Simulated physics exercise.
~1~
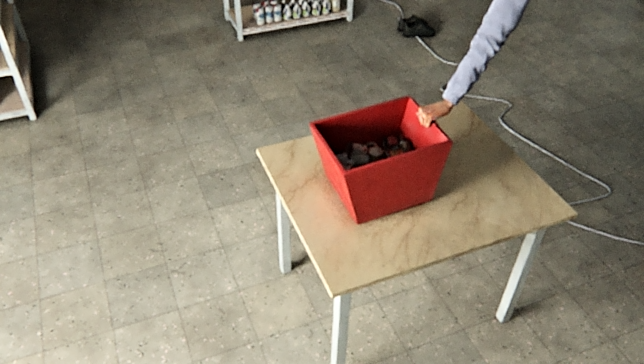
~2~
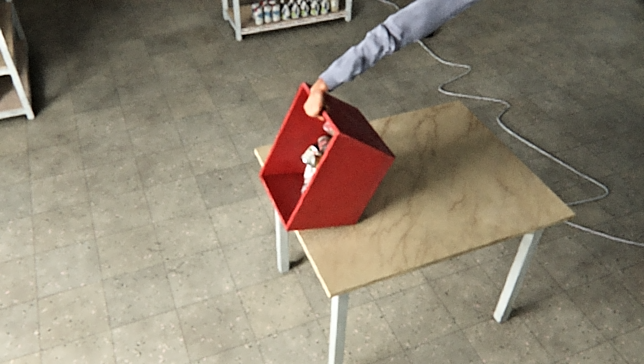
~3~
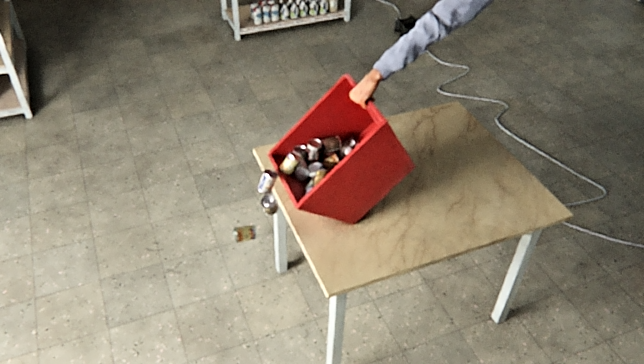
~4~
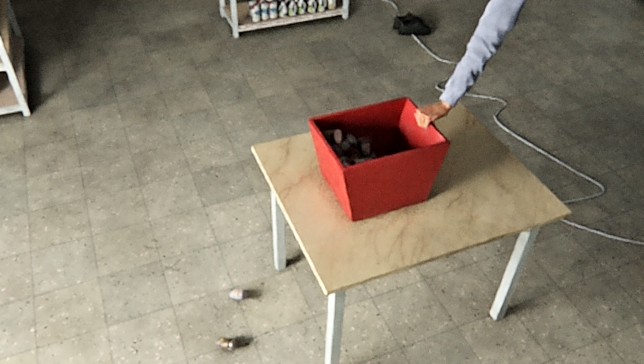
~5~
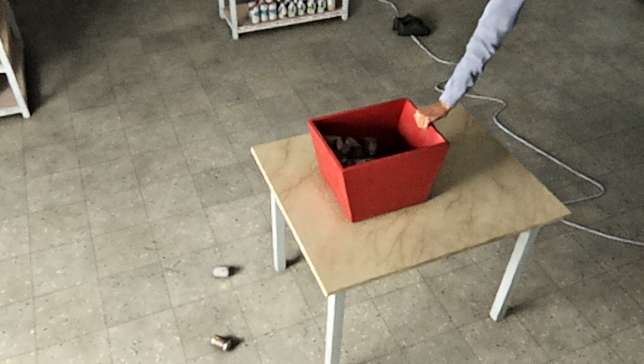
A red tub of small tins tips left, spills a few, and settles flat again.
